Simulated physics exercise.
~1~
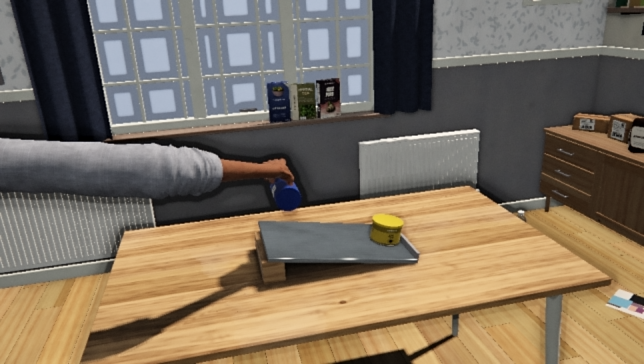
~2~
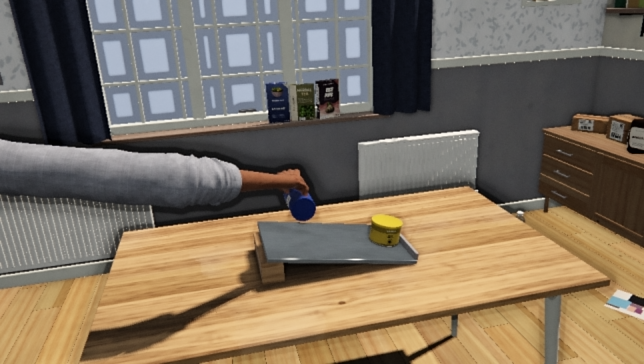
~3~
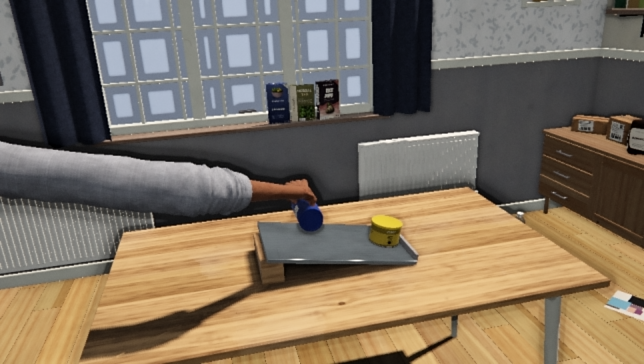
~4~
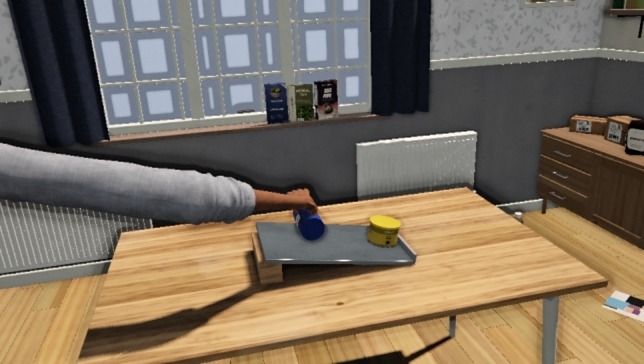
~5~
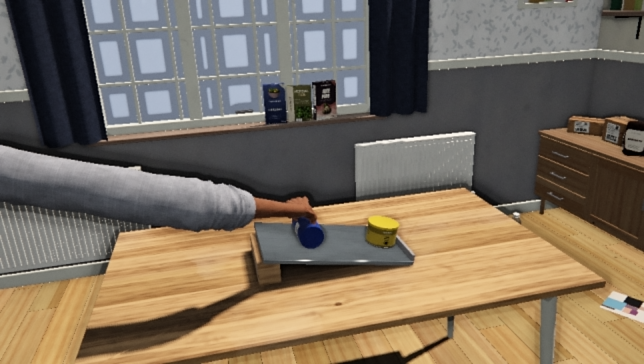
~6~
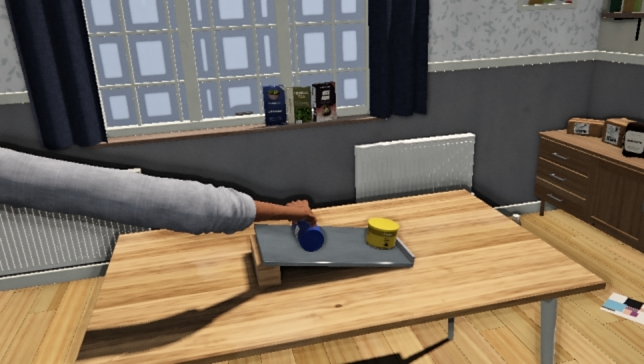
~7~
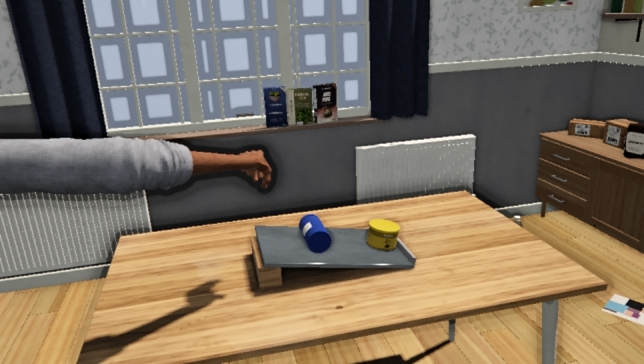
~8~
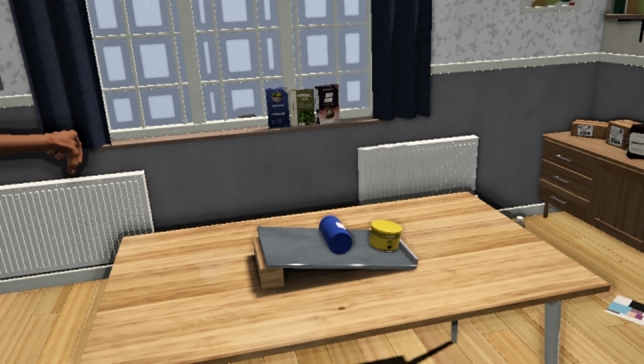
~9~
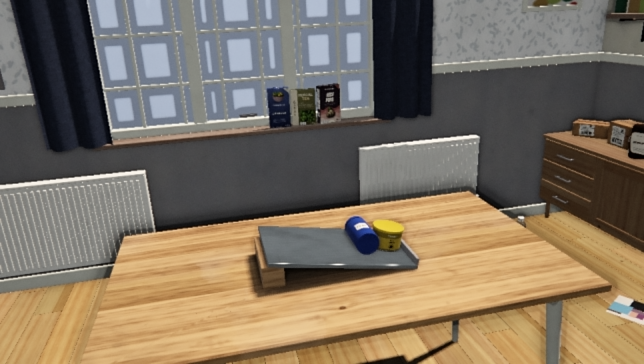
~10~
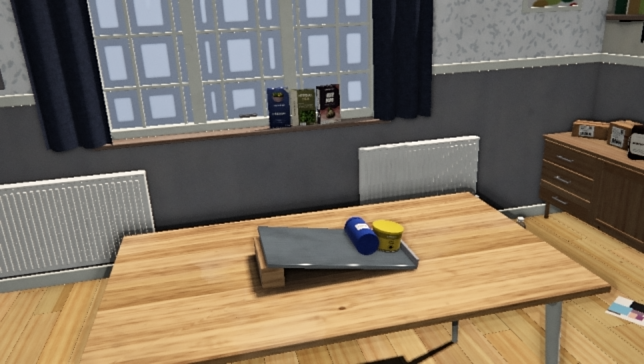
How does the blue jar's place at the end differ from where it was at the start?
At the start the blue jar is held in the hand above the raised left part of the board. At the end it lies on its side lower down the board to the right, next to the yellow tub.
